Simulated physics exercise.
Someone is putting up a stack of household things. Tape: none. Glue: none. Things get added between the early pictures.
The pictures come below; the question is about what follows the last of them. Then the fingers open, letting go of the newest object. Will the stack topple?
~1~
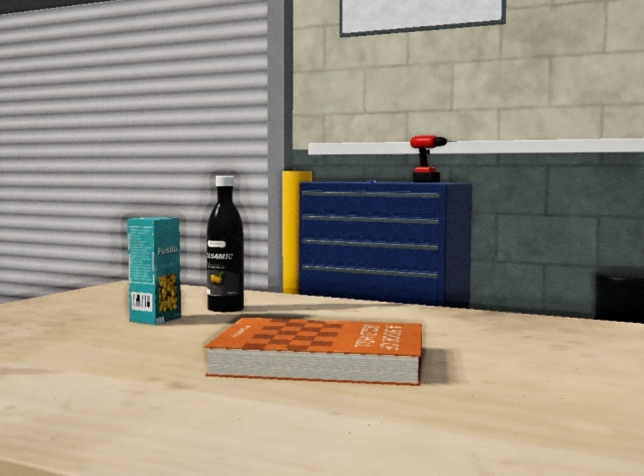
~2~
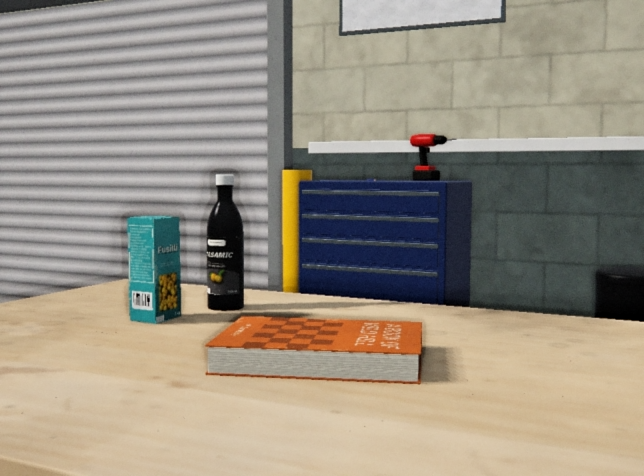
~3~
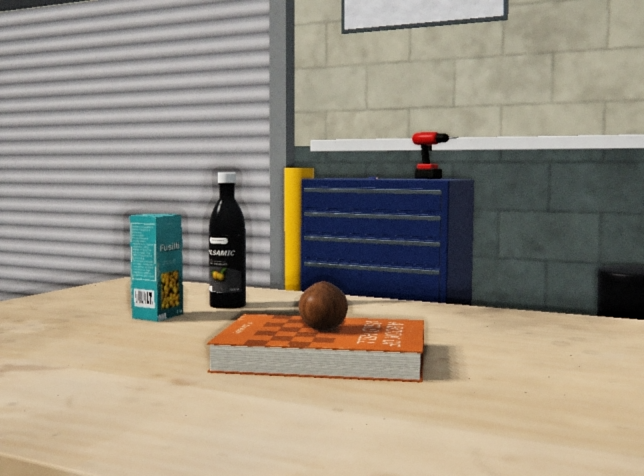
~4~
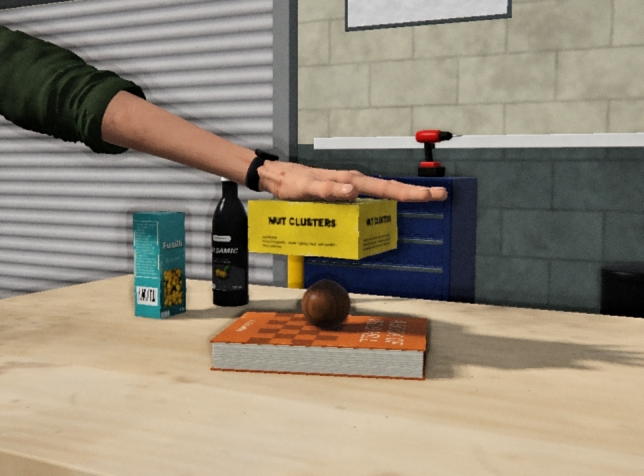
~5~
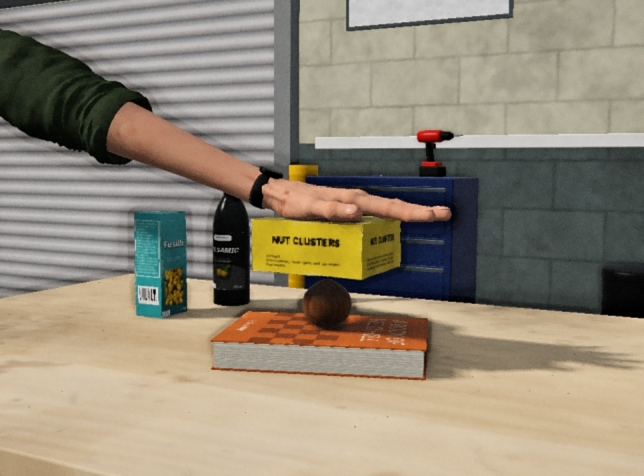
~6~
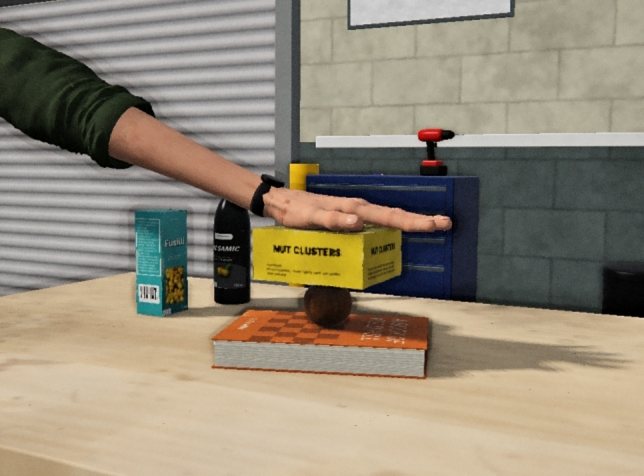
Yes - the tower does not stay put.
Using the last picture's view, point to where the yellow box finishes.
Look around (531, 351) in the final frame.
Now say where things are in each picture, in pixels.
The last thing is not in view yet; black bottle (225, 243), in the first picture.
The last thing is not in view yet, in the second picture.
The last thing is not in view yet; black bottle (227, 240), in the third picture.
Coming down; yellow box (325, 225); brown onion (326, 304), in the fourth picture.
Coming down; yellow box (328, 244); black bottle (231, 237), in the fifth picture.
In place under the hand; yellow box (329, 253); brown onion (328, 302), in the sixth picture.
Then, 0.90 s on from there, yellow box on its side near (401, 273).
Then, 1.40 s on from there, yellow box now fallen.
In the end, fallen, yellow box; the other 4 unmoved. At the end, from the last picture's camera, yellow box near (531, 350). The pile gives way.
